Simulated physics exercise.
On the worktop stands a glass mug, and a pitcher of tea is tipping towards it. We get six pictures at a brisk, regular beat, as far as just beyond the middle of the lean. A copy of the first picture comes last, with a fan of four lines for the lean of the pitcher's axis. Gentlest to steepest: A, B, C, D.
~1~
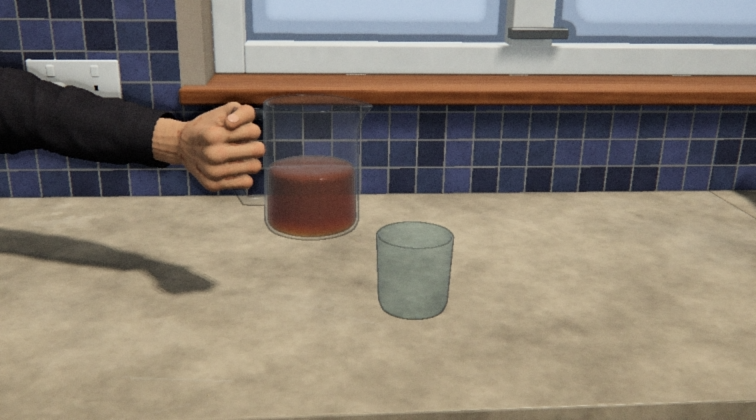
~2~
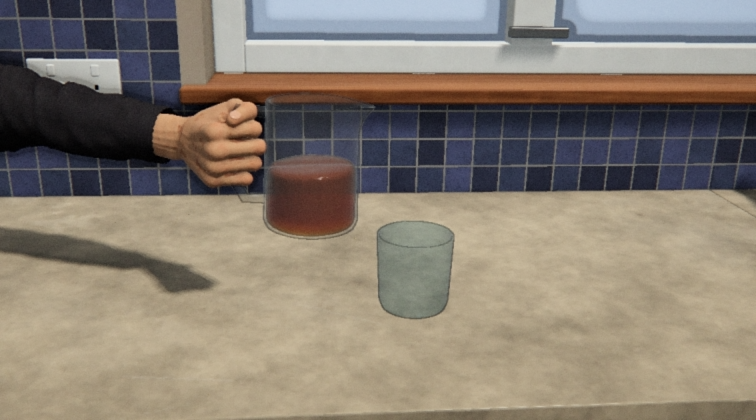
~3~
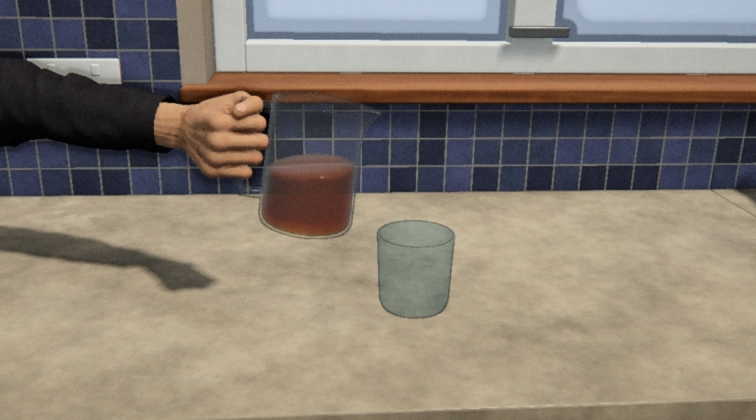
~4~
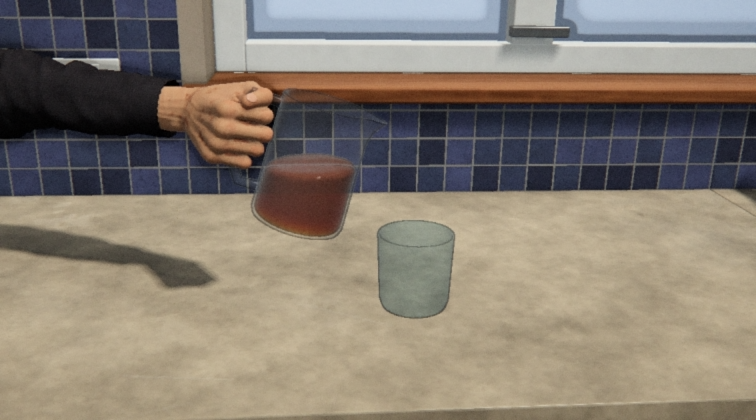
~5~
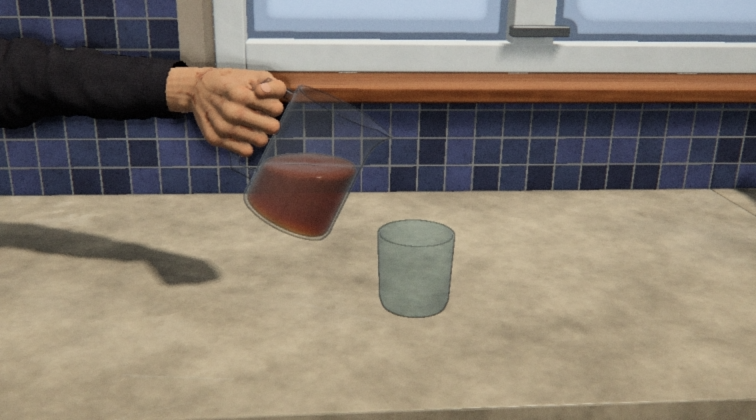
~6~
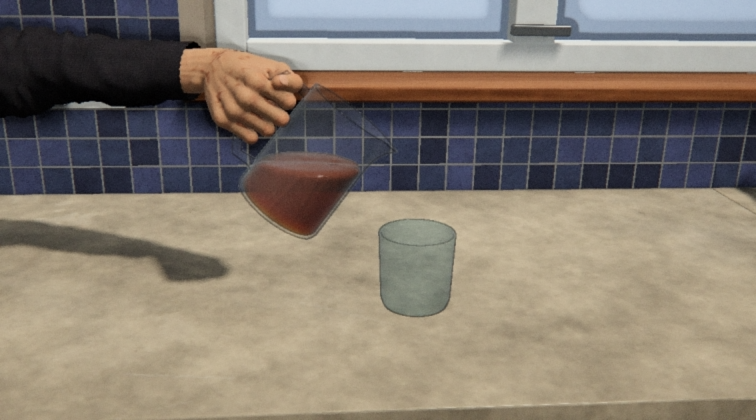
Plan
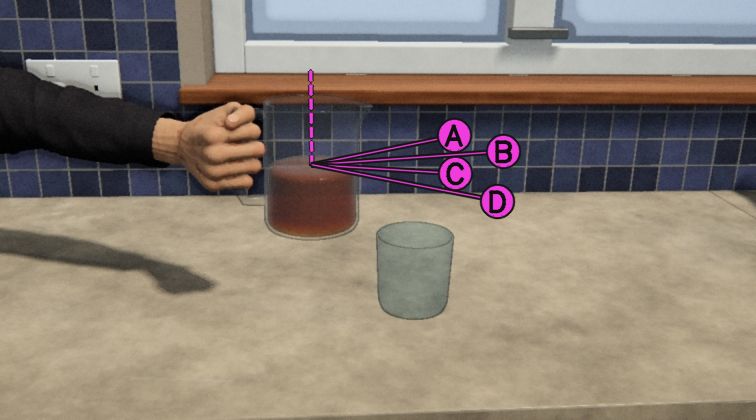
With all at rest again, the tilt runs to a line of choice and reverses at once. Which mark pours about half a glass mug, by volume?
It is A.
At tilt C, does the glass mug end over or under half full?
Over.
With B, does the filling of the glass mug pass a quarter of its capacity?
Yes, clearly.
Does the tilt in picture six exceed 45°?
No, it does not.
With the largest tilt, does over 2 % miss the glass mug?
Yes, it does.
On the marked copy, A at (437, 139); B at (486, 152); C at (438, 172); D at (480, 197).
With A, the glass mug ends with about 51 % of what it can hold.
With B, the glass mug ends with about 68 % of what it can hold; 3 % of the tea is spilt.
With C, the glass mug ends with about 83 % of what it can hold; 6 % of the tea is spilt.
With D, the glass mug ends with about 85 % of what it can hold; 17 % of the tea is spilt.
